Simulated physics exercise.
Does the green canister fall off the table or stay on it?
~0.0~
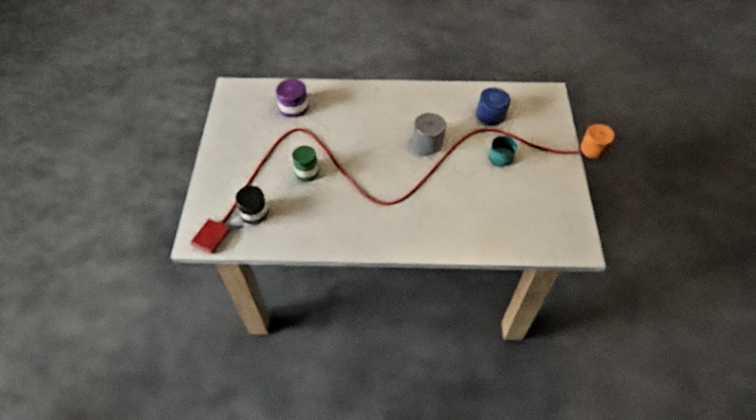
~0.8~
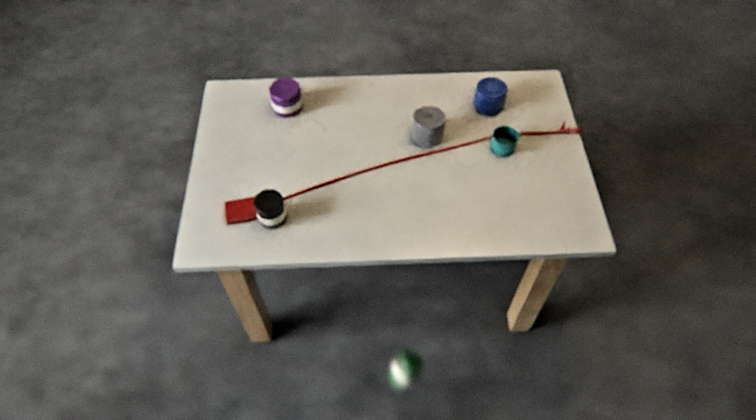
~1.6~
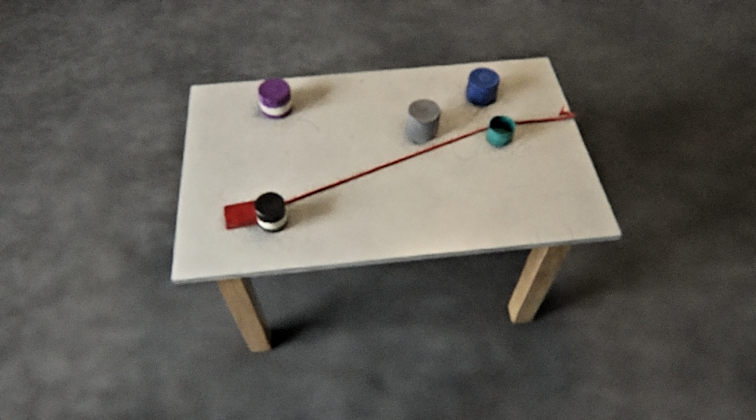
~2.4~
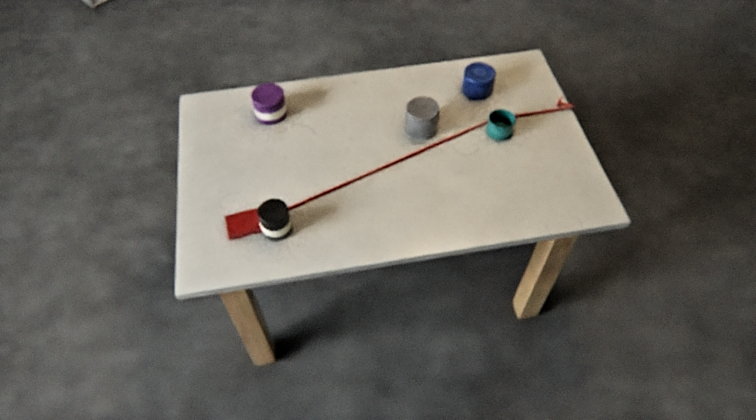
The green canister falls off the front of the table and is no longer on the tabletop at the end.
An orange object went over the table's right edge, pulling its slack red cord nearly straight; the green canister dropped off the front, while the flat red piece slid right, ending against the black canister, which had shifted slightly. The other containers stayed put.
